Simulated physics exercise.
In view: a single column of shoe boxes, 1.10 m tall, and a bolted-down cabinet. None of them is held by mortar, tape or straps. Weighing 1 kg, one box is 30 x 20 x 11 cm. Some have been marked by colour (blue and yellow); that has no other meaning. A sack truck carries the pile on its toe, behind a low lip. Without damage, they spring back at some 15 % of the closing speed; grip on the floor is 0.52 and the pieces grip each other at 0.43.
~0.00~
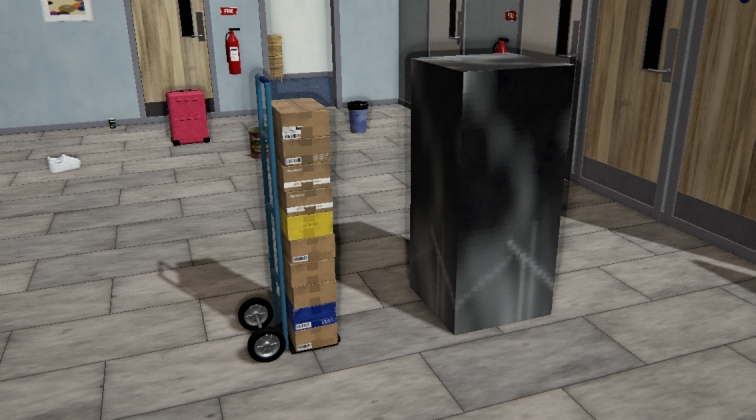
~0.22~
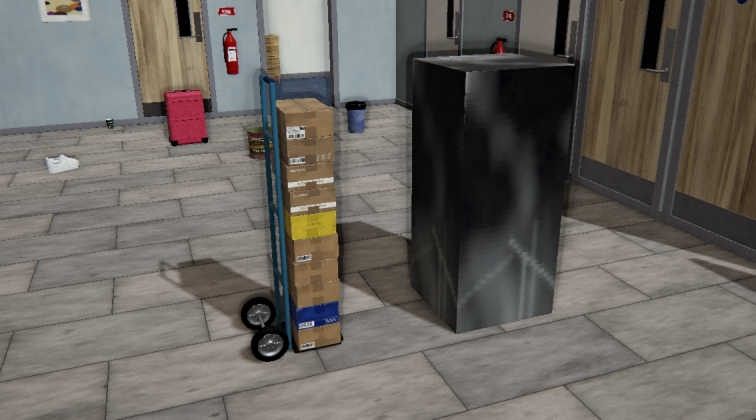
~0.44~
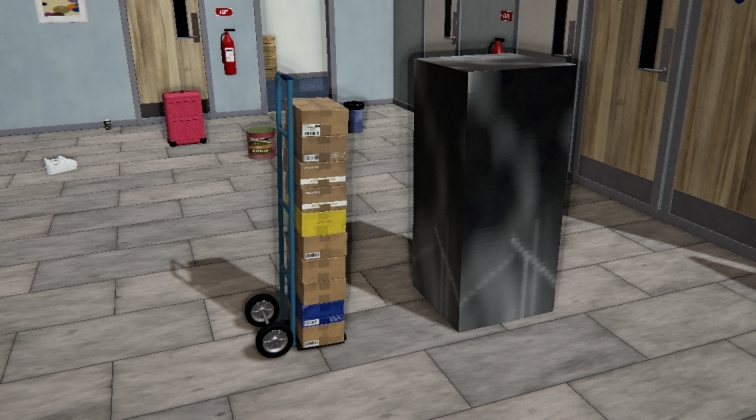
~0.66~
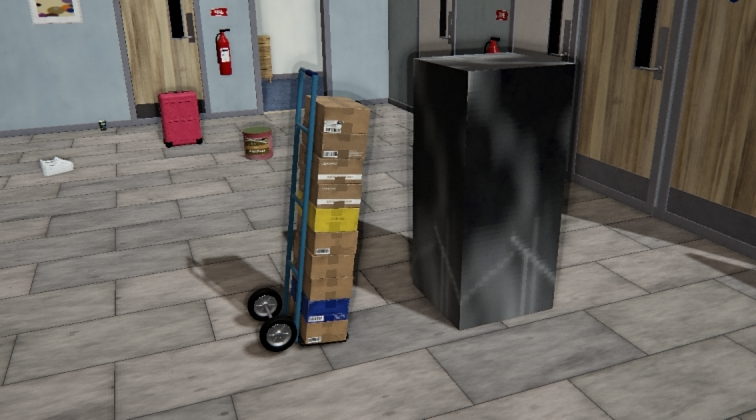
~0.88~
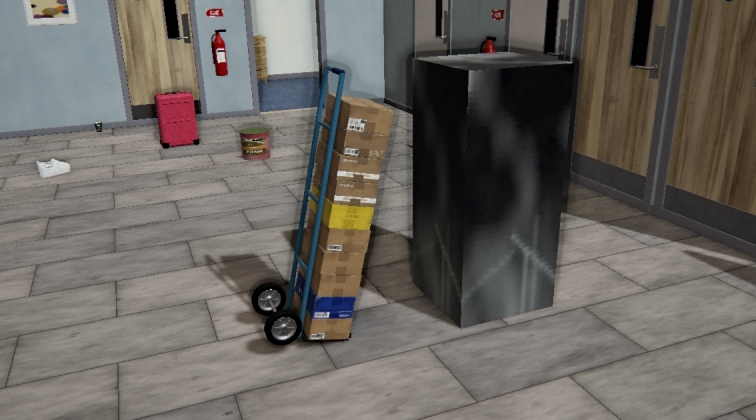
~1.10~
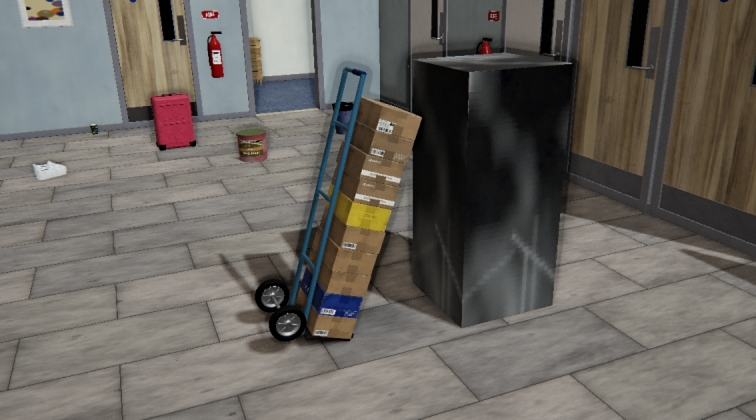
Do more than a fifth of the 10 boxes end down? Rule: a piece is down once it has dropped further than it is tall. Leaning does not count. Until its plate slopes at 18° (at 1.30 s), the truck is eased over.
No.
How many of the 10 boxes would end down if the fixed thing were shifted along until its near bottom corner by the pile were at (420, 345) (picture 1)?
It would be 0.
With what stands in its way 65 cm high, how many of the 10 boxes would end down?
Count at the end: 5.
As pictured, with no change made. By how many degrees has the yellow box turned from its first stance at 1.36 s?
Roughly 30 degrees.
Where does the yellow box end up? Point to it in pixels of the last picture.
In the final image its middle is around (388, 213).
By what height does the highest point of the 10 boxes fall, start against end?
About 2 cm.
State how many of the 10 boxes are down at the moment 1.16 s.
By that time the tally stands at 0.
After 1.16 s, none of the 10 boxes down, 10 disturbed; yellow box 23° from how it stood; blue box 23° from how it stood.
After 1.20 s, none of the 10 boxes down, 10 disturbed; yellow box 25° from how it stood; blue box 25° from how it stood.
After 1.26 s, none of the 10 boxes down, 10 disturbed; yellow box 29° from how it stood; blue box 29° from how it stood.
After 1.36 s, none of the 10 boxes down, 10 disturbed; blue box 34° from how it stood; yellow box 34° from how it stood, 46 mm lower.
In the end (2.3 s), none of the 10 boxes down, 10 disturbed; blue box 35° from how it stood; yellow box 35° from how it stood, 55 mm lower. That is 0 per cent. From the last view, middles, blue box near (341, 290), yellow box near (388, 213).
